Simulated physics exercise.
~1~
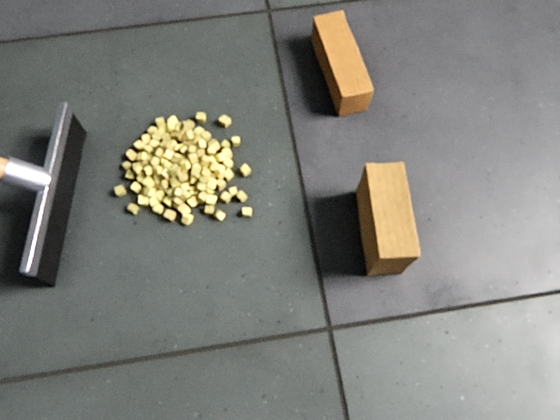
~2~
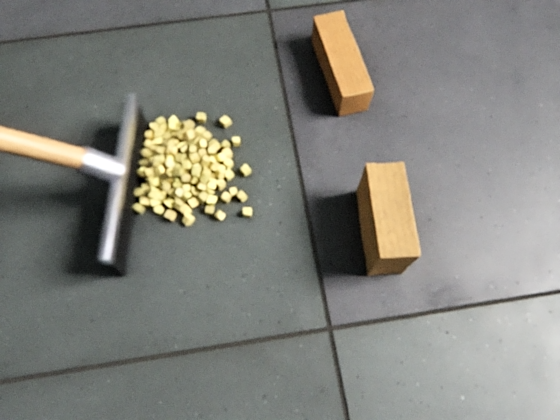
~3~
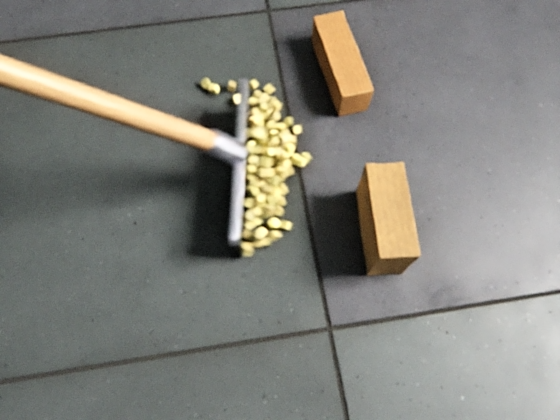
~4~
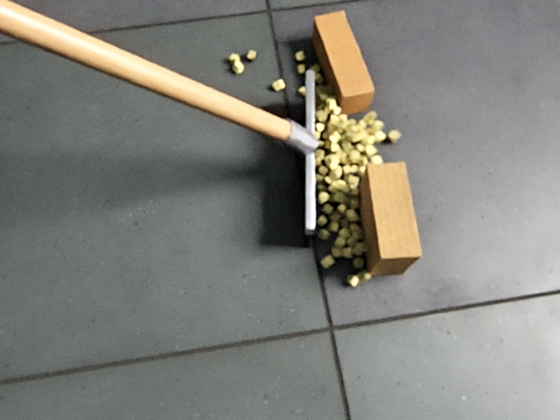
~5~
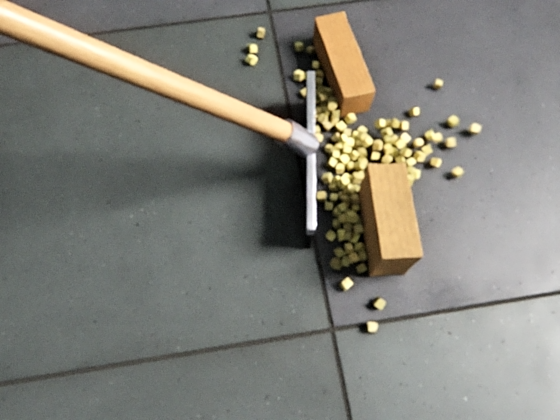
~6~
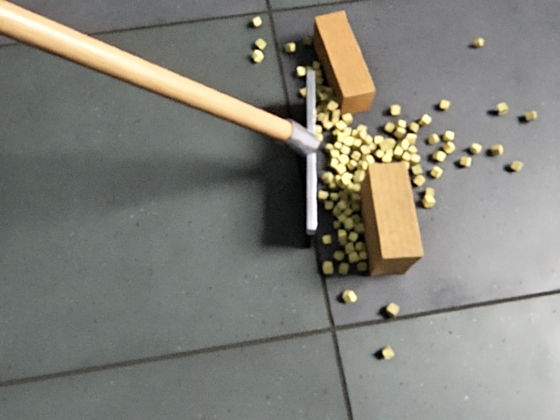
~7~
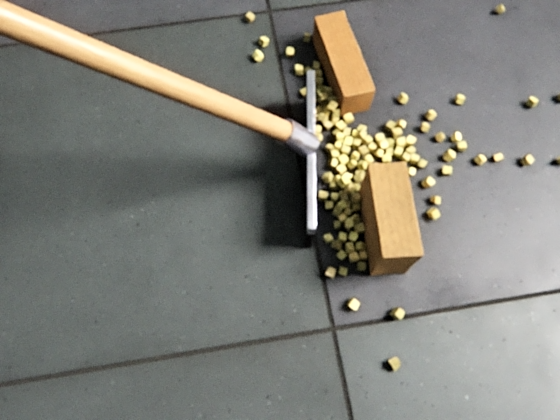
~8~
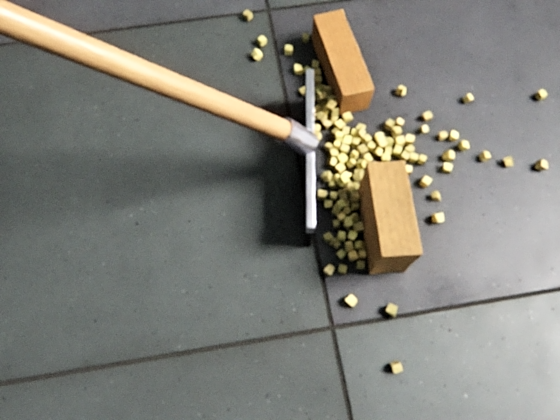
A long-handled squeegee swept right across dark tiles, pushing a pile of small yellowish cubes against two wooden blocks, then stopped just short of them. Many cubes stayed bunched behind the blocks, while others spilled through the gap and scattered beyond, and a few strayed left.
